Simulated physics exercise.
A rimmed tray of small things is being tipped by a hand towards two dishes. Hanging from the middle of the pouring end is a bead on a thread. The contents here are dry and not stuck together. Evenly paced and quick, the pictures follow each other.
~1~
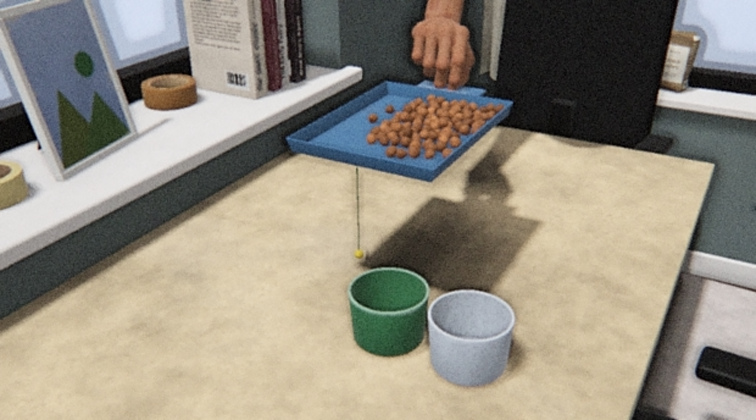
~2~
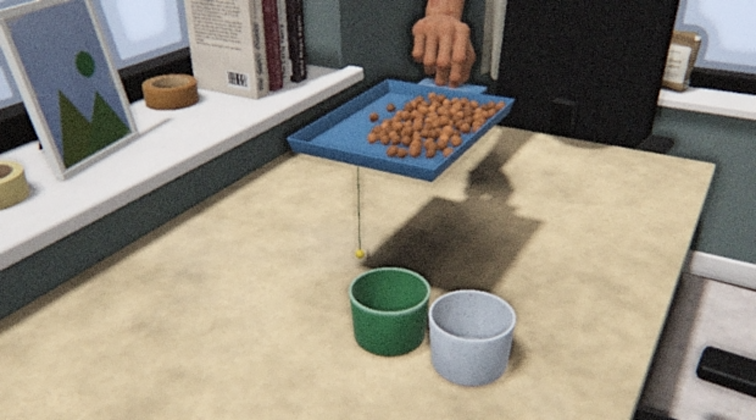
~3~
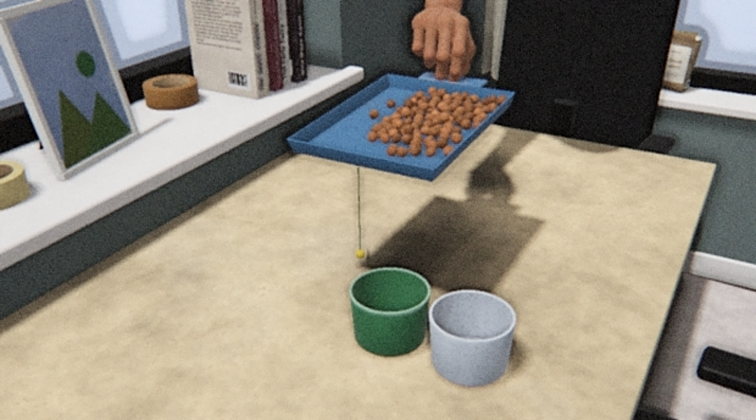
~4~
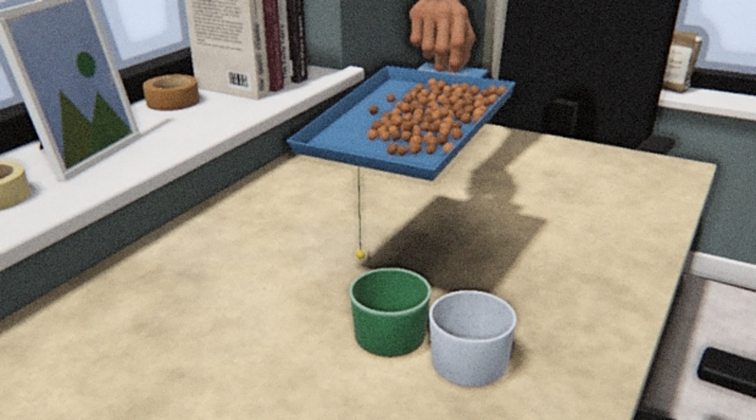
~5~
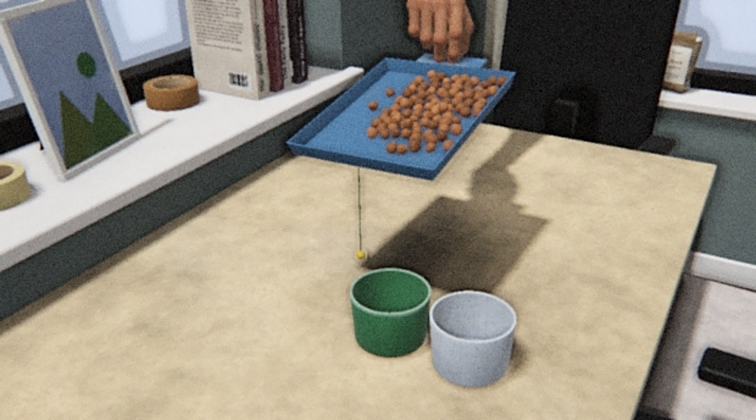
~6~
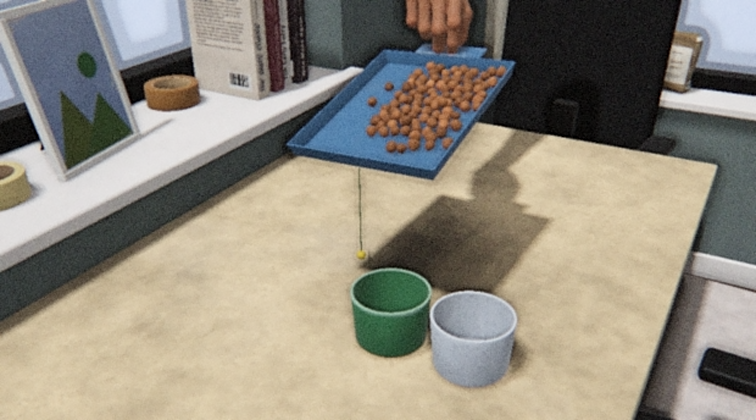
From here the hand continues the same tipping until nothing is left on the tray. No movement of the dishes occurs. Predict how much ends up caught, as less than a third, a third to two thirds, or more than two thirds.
The dishes take a low share, short of one third.
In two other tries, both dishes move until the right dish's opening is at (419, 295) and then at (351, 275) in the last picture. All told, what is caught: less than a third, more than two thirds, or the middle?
In turn: Under a third; between a third and two thirds.
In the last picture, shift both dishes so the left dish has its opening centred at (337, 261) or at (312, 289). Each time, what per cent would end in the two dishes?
Close to 10 in a hundred, then close to 60 in a hundred.
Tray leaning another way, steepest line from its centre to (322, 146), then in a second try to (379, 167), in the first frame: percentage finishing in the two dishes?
0 % then 50 %, roughly.
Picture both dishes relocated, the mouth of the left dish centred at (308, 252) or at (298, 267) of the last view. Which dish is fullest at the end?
The one on the left side, and then the one on the left side.
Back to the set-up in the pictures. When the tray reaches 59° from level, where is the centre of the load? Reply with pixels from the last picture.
The load is centred about (357, 129).
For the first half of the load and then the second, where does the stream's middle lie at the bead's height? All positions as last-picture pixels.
Close to (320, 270), then close to (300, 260).
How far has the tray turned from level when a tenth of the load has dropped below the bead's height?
90°, roughly.
Soon, tray tipped steeply; nearly all on the tray; a stray few outside both; a stray few in the air.
A while on, tray tipped past a quarter turn; a small part on the tray; a small part in the left dish; about half outside both; about a quarter in the air.
Towards the end, tray tipped past a quarter turn; a small part in the left dish; nearly all outside both.
Finally, tray tipped past a quarter turn; none in the right dish; a small part in the left dish; nearly all outside both.
